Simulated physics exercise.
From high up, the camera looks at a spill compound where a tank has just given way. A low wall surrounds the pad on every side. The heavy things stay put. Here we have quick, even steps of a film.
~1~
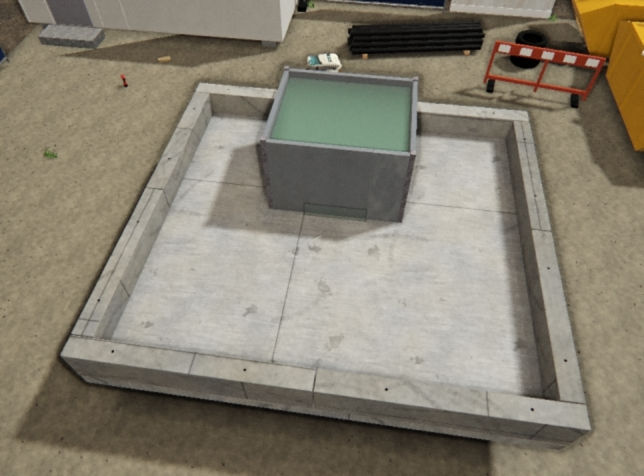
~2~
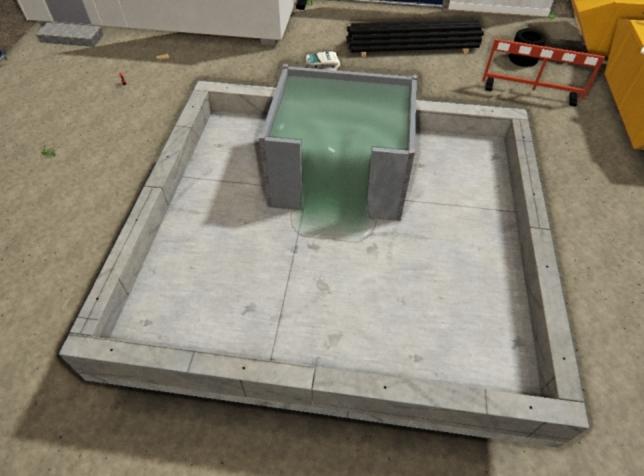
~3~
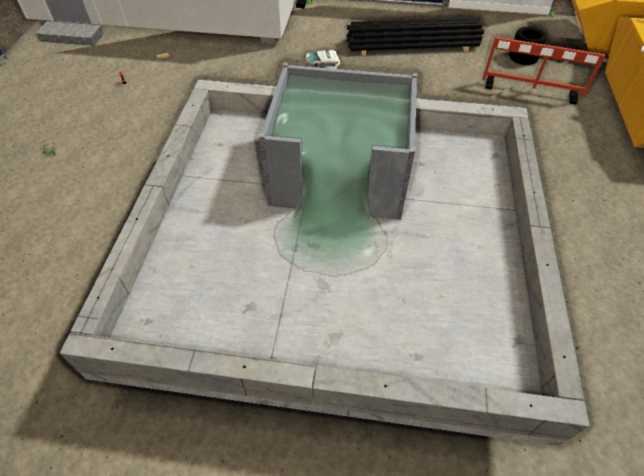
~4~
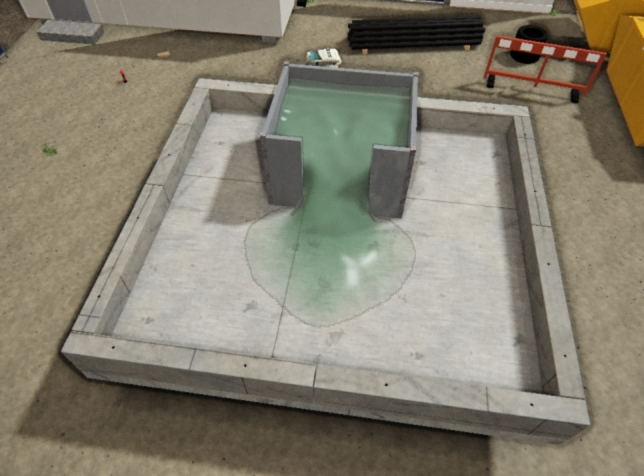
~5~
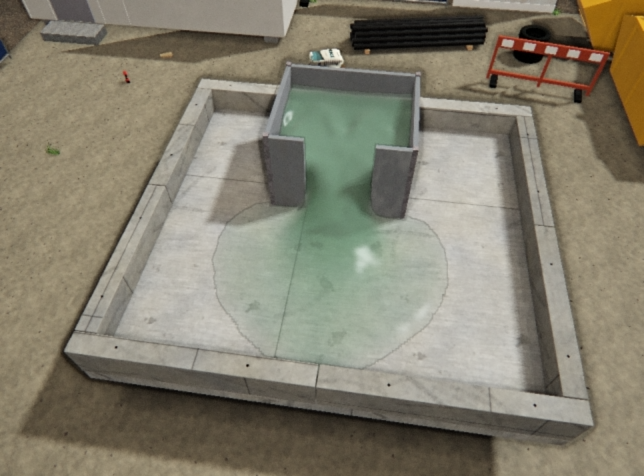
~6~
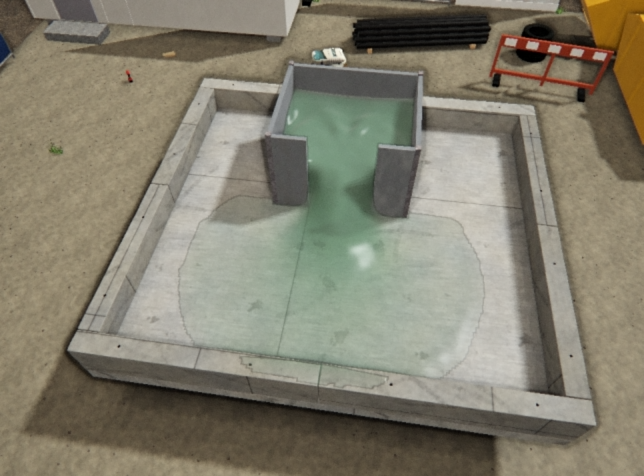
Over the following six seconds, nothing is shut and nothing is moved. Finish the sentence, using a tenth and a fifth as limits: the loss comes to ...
The loss comes to less than a tenth.
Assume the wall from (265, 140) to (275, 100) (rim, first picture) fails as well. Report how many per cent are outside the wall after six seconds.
Some 8 in a hundred.
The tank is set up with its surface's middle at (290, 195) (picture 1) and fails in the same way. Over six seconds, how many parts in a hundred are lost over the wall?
About 16 per cent.
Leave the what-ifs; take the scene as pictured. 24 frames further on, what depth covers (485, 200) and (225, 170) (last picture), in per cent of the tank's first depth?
4 and 4 %, in that order.
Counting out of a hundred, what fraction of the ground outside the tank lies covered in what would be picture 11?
Estimate: Some 60 in a hundred.
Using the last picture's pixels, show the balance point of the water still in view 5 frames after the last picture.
Near (332, 240).
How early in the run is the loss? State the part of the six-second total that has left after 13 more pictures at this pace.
Close to 95 per cent.
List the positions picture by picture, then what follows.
Still water in the open tank at (344, 113), in the first frame.
The front is at (366, 231), out from the gap at (335, 187), in the second frame.
The front is at (342, 270), out from the gap at (335, 188), in the third frame.
The front is at (325, 320), out from the gap at (336, 190), in the fourth frame.
Water pours out at (338, 191) and has run to a hidden place, in the fifth frame.
The front is at a hidden place, out from the gap at (341, 190), in the sixth frame.
A moment on, water covers 55 % of the floor; the low wall has let 0 % over.
Next, water covers 55 % of the floor; the low wall has let 2 % over.
Then, water covers 60 % of the floor; the low wall has let 5 % over.
Later, water covers 85 % of the floor; the low wall has let 6 % over.
In the end, water covers 85 % of the floor; the low wall has let 6 % over.
